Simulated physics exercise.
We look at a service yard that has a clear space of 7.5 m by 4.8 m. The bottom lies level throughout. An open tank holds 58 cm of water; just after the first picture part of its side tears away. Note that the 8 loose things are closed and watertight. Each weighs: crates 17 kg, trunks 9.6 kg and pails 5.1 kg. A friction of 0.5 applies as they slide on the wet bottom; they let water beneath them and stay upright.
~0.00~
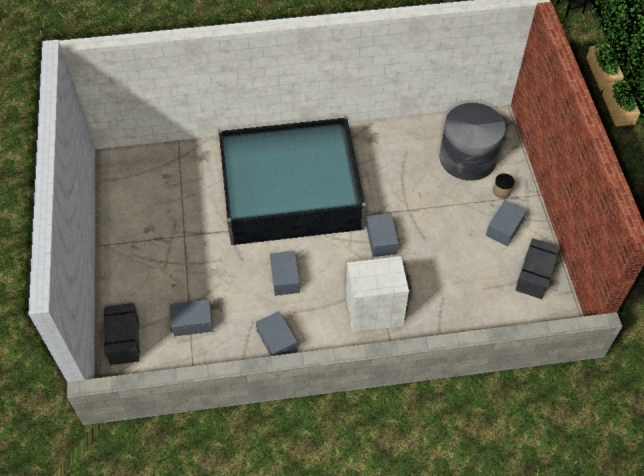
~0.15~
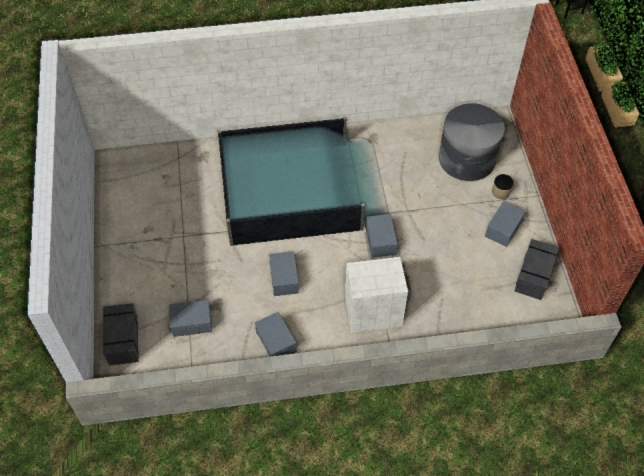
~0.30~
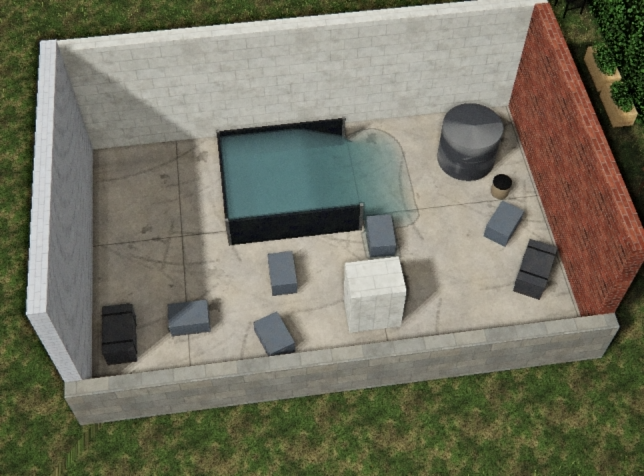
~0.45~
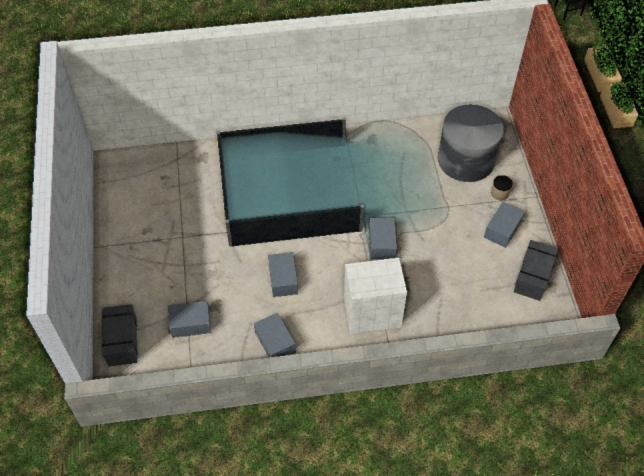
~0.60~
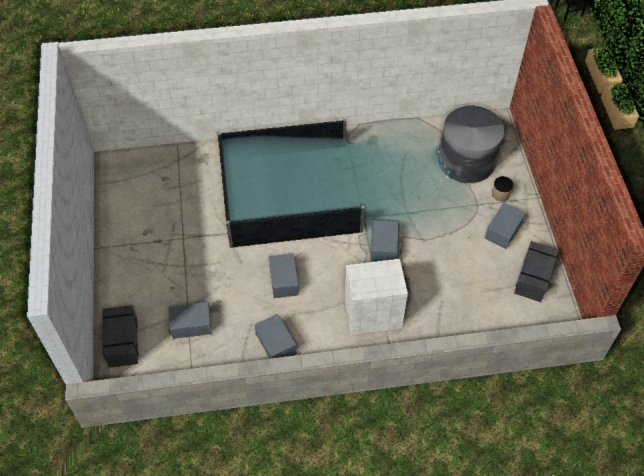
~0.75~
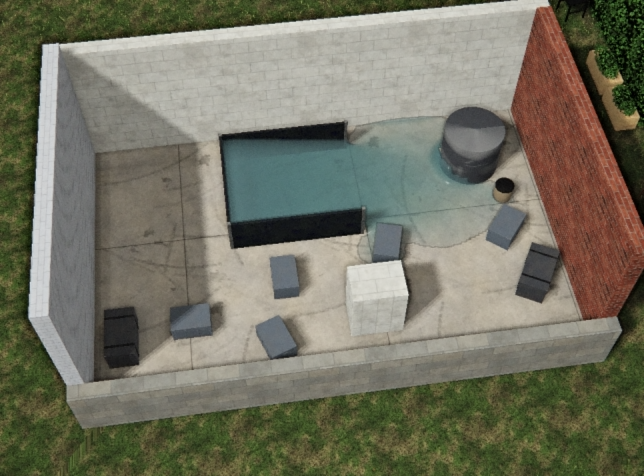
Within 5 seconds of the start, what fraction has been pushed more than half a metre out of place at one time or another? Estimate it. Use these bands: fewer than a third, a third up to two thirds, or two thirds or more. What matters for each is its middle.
It falls in a third up to two thirds.
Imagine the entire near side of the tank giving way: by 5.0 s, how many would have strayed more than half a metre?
The answer then is 6.
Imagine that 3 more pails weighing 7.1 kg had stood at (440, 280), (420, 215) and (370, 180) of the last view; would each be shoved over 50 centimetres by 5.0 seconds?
Each in turn ends up beyond the limit, beyond the limit, beyond the limit.
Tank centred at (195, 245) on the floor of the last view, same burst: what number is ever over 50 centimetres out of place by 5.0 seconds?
5.
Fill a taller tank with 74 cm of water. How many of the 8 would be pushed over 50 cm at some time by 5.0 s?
The count would be 5.
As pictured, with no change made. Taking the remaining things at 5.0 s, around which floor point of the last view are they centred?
I'd put it close to (324, 311) in the last view.
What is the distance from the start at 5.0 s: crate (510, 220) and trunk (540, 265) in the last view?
200 cm, then 200 cm.
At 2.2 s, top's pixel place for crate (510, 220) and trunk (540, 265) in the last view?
Approx. (553, 268); approx. (560, 306).
After 1.1 s 0 of 8 are over 50 cm from their spots; 0 afloat.
After 2.2 s 2 of 8 are over 50 cm from their spots; 2 afloat.
After 3.5 s 3 of 8 are over 50 cm from their spots; 3 afloat.
After 5.0 s 3 of 8 are over 50 cm from their spots, and 3 have been at some point; 3 afloat.
